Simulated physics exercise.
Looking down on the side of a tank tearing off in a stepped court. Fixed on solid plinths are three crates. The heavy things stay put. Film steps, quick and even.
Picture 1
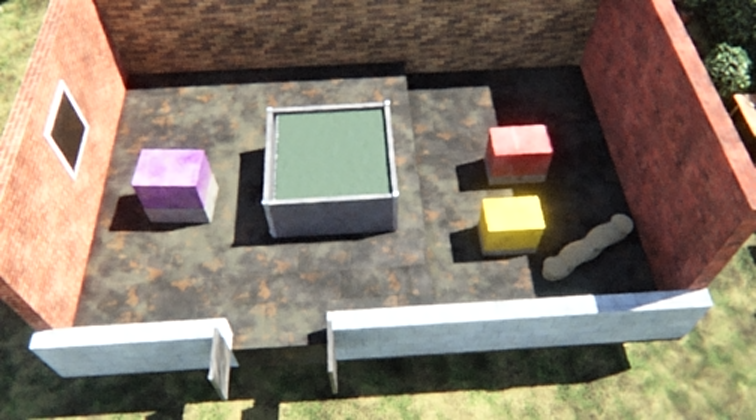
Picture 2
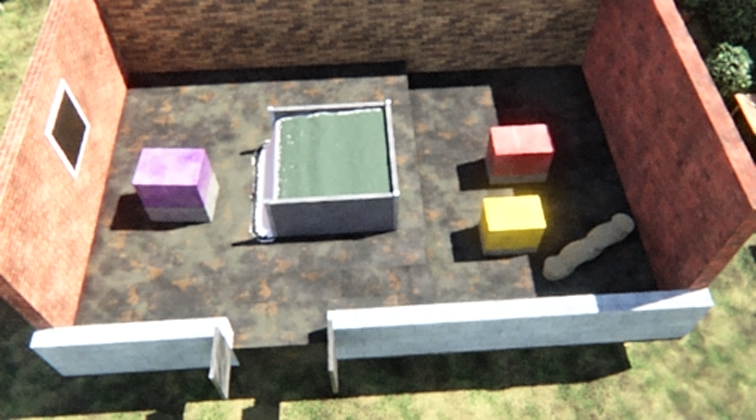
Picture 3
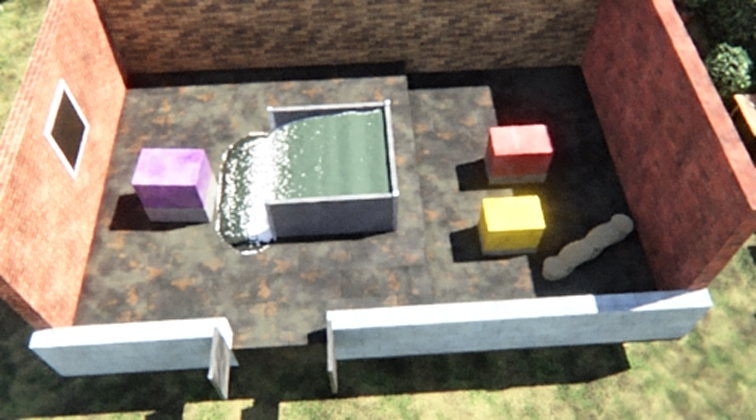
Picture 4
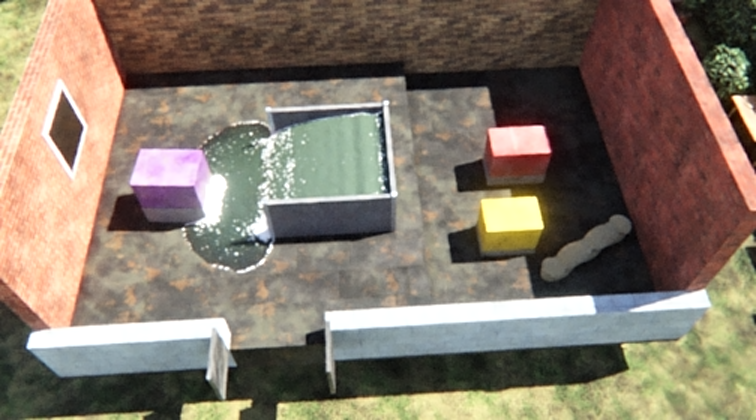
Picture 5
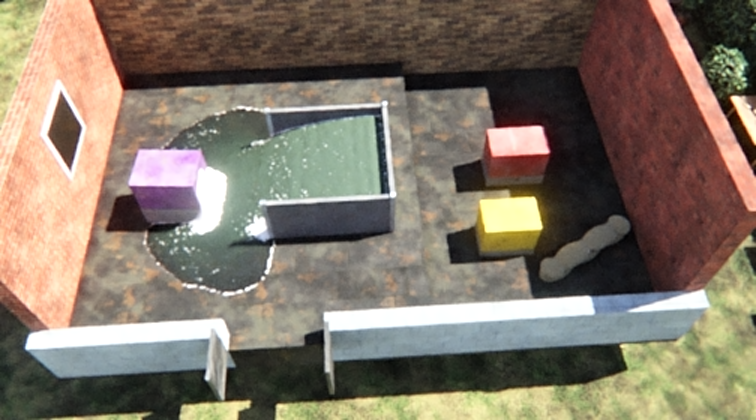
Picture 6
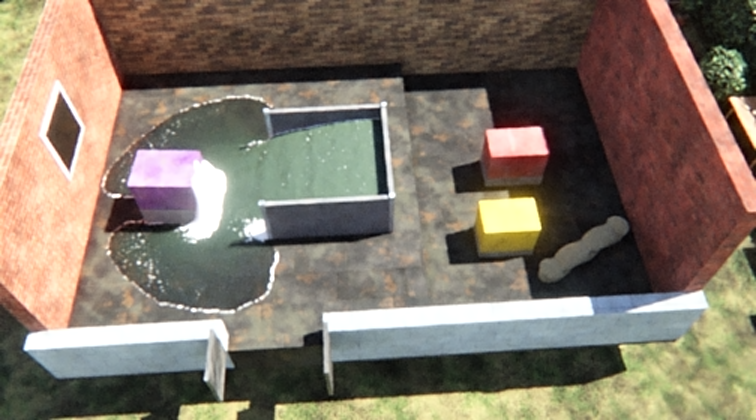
Dark green water pours from the open left side of a grey, square tank in a walled, stained courtyard seen from above. A purple block stands to the left, red and yellow blocks and a pale, lumpy log lie to the right, and a low white wall with a gap runs along the front. The water spreads left in a widening, white-edged pool, surrounding the purple block as the tank's level drops.
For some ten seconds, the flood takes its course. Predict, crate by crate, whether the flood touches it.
My prediction: The red crate remains untouched; the purple crate is touched; the yellow crate remains untouched.
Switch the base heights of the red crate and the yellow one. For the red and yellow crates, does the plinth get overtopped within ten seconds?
Red stays clear, yellow stays clear.
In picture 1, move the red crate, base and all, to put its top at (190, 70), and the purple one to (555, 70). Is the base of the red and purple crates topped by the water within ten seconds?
The red crate gets flooded, while the purple crate stays clear.
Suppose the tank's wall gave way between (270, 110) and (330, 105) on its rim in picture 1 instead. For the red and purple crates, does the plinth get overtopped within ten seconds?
Well, the red crate is never reached, and the purple crate is never reached as well.
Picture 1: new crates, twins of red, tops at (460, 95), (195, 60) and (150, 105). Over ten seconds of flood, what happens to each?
In turn: Keeps dry, is topped, gets wet.
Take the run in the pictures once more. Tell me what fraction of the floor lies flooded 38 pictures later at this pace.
The answer is around 80 per cent.
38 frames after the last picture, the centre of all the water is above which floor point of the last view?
The water's middle lies around (265, 175).
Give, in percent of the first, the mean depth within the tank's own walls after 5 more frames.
About 42 per cent.
A moment on, water covers 30 % of the floor; the red crate not reached, the purple crate water round its plinth, the yellow crate not reached.
Next, water covers 35 % of the floor; the red crate not reached, the purple crate water round its plinth, the yellow crate not reached.
Then, water covers 45 % of the floor; the red crate not reached, the purple crate water round its plinth, the yellow crate not reached.
Later, water covers 80 % of the floor; the red crate water round its plinth, the purple crate water round its plinth, the yellow crate water round its plinth.
In the end, water covers 95 % of the floor; the red crate stayed above the water, the purple crate was topped, the yellow crate stayed above the water.
